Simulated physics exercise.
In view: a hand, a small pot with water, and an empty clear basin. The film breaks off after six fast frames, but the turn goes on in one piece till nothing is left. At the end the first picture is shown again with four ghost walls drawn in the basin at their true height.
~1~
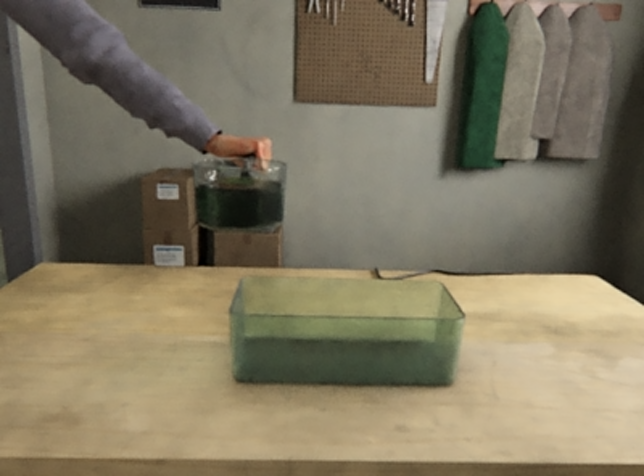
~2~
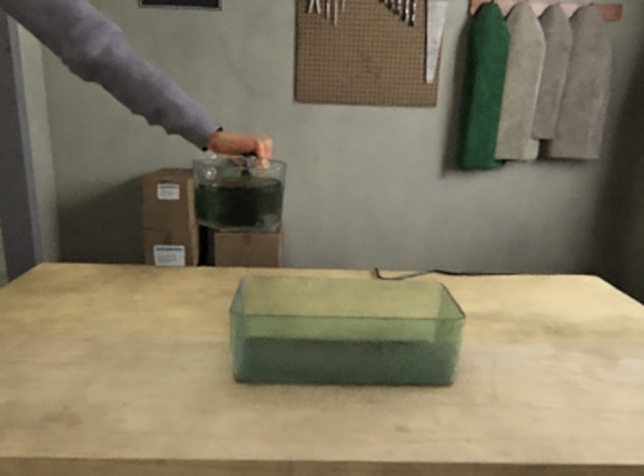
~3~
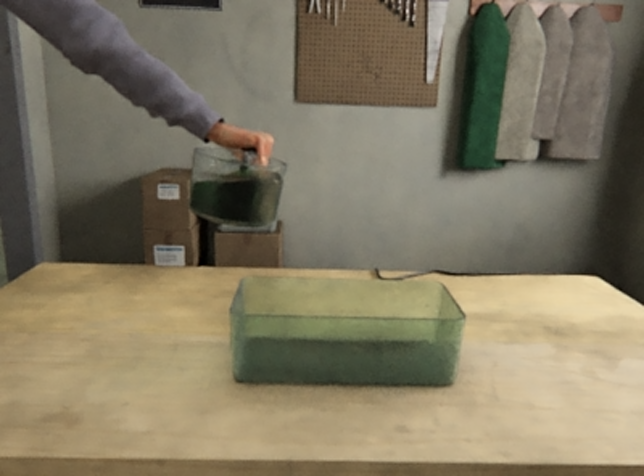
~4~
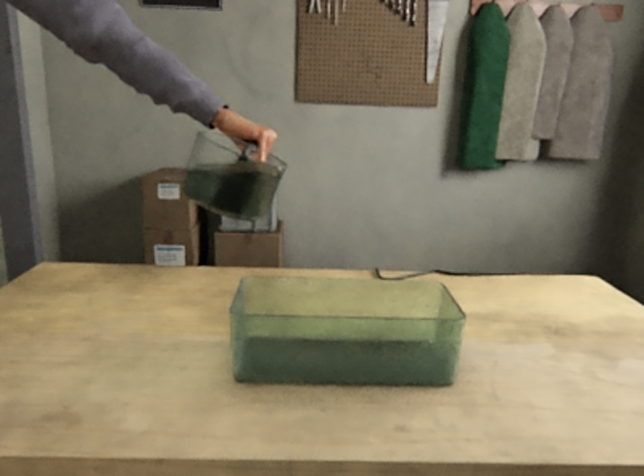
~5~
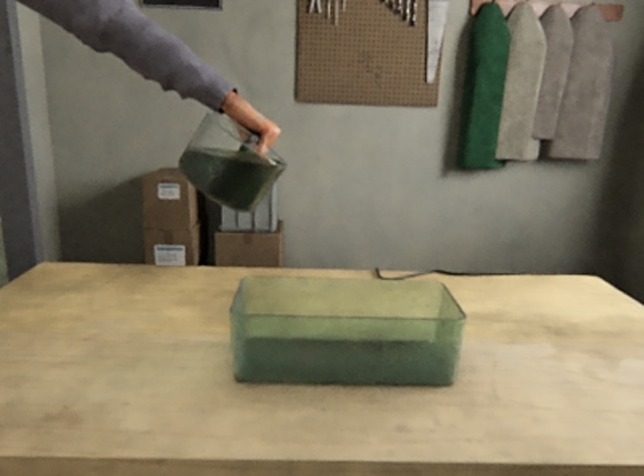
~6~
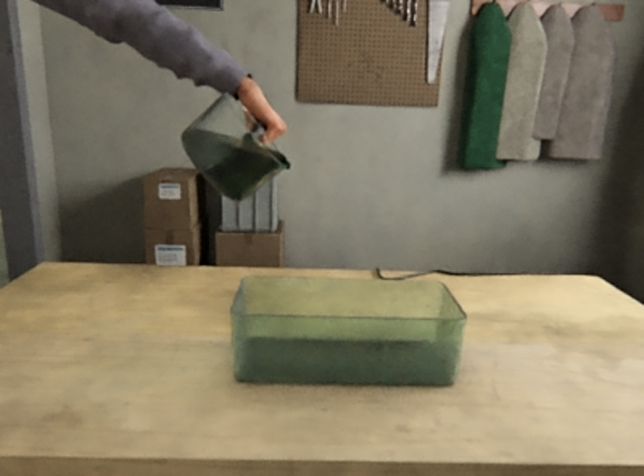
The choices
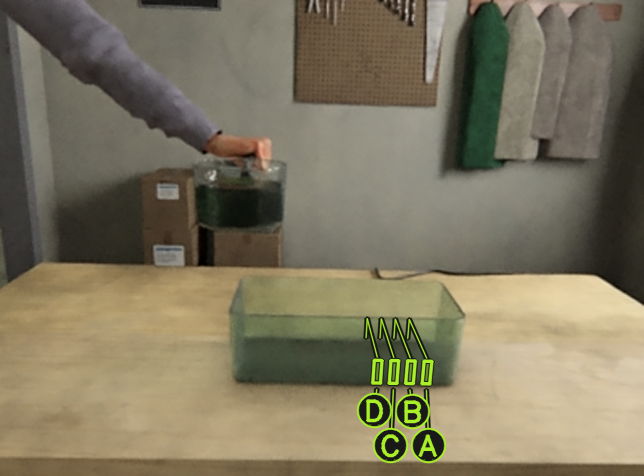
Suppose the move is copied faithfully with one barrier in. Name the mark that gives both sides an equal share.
Go for D.
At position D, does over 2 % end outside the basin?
Yes, it does.
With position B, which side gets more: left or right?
More ends on the left.
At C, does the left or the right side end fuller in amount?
The left one.
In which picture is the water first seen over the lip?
Picture 6.
In lime, A at (426, 389); B at (409, 389); C at (393, 389); D at (376, 389).
If A is chosen, about 77 % ends left of the wall and 10 % right of it; 13 % is lost outside.
If B is chosen, about 83 % ends left of the wall and 8 % right of it; 10 % is lost outside.
If C is chosen, about 75 % ends left of the wall and 17 % right of it; 9 % is lost outside.
If D is chosen, about 48 % ends left of the wall and 43 % right of it; 8 % is lost outside.
